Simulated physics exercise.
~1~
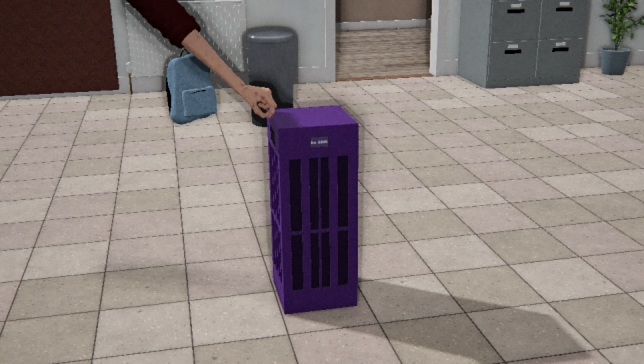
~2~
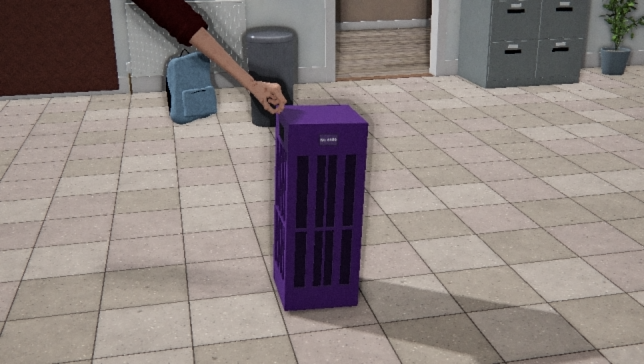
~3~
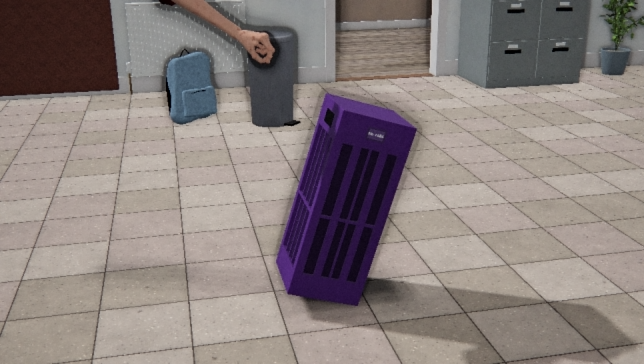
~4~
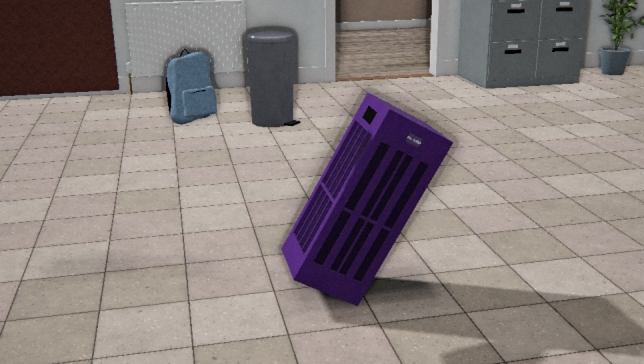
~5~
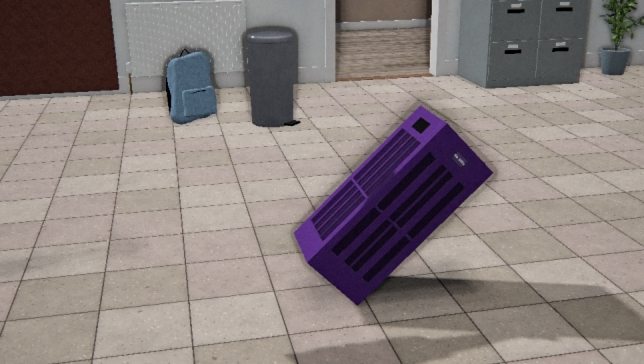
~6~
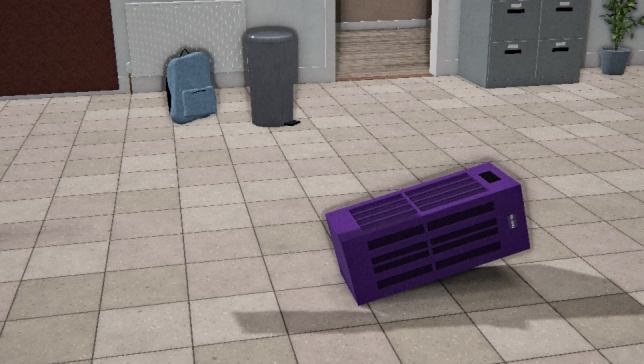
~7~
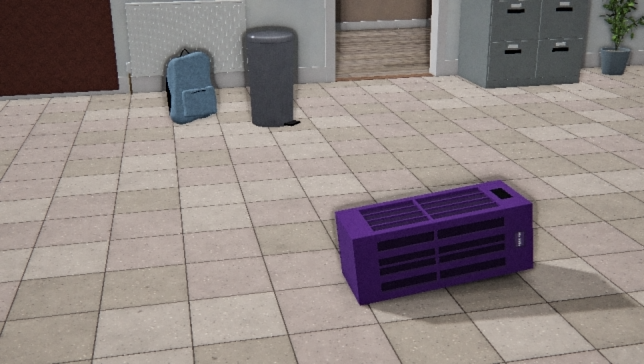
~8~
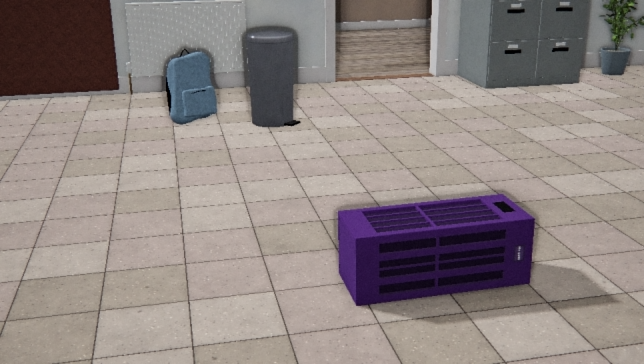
A tall purple crate, pushed by a hand, tips right and topples onto its side.
